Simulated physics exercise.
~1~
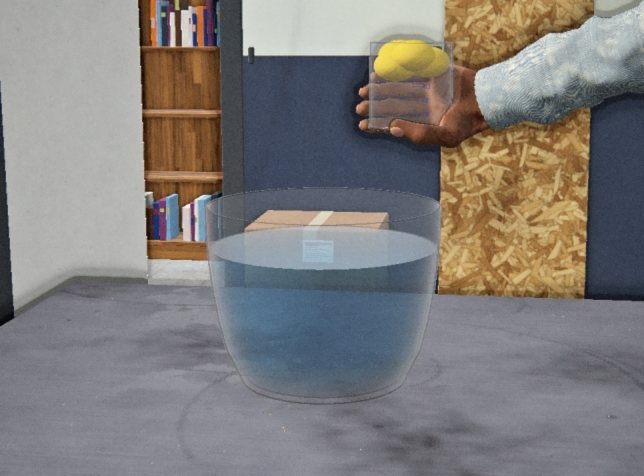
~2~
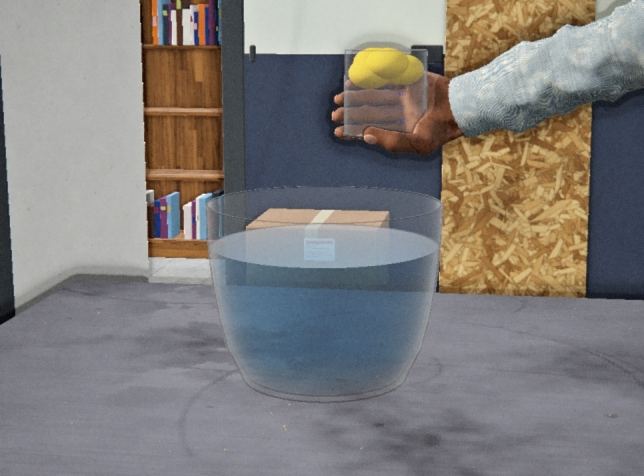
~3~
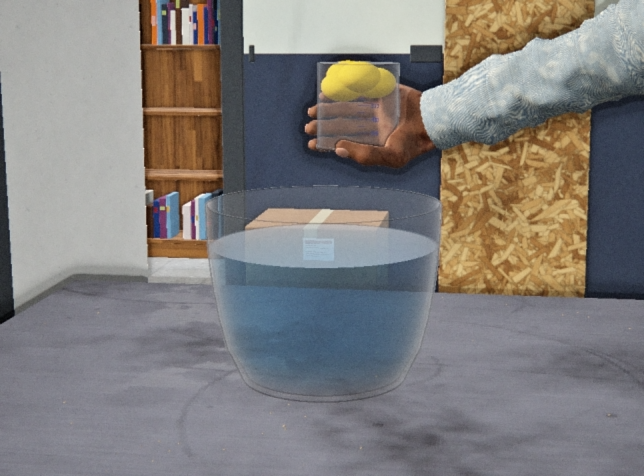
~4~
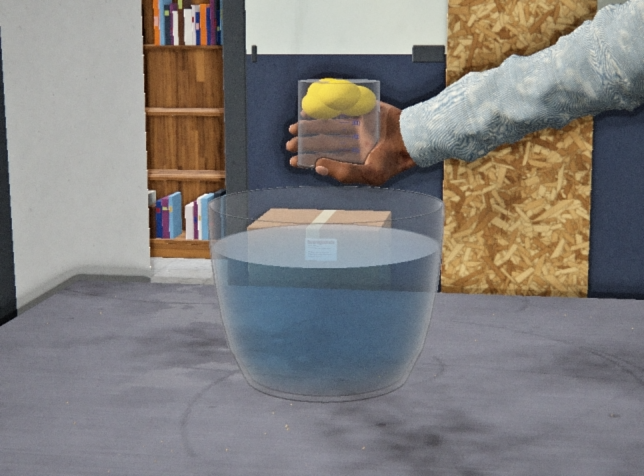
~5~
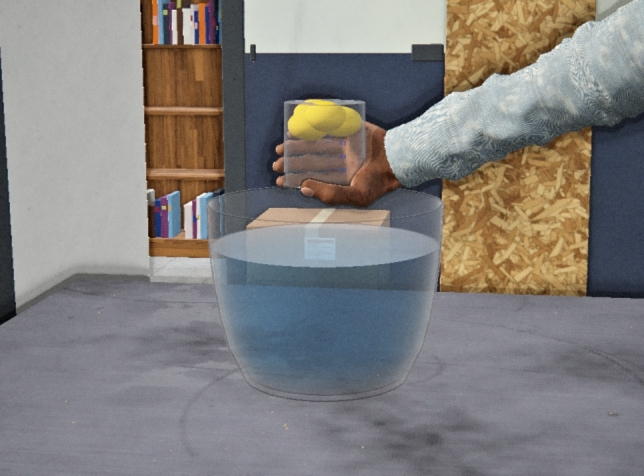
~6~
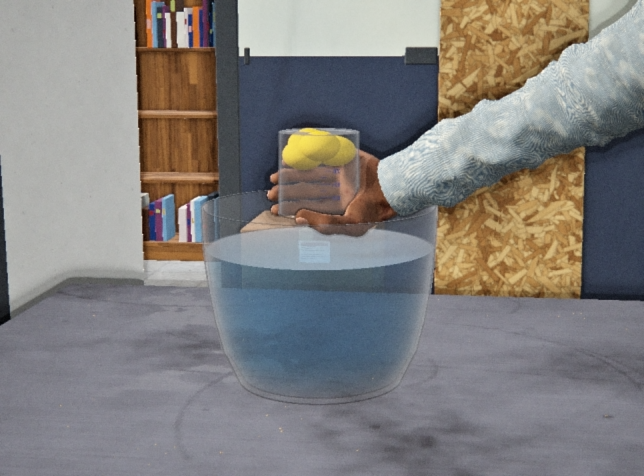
A hand held an upside-down clear beaker with yellow tissue wedged inside above a big bowl of water, then moved it left and lowered it steadily until it was just over the surface.
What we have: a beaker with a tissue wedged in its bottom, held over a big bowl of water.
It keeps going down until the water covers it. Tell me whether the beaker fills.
The beaker does not fill.
Soon after, the beaker enters the water.
Later, air is trapped inside and holds the level down.
In the end, the beaker is under, still full of air, and the tissue is dry.
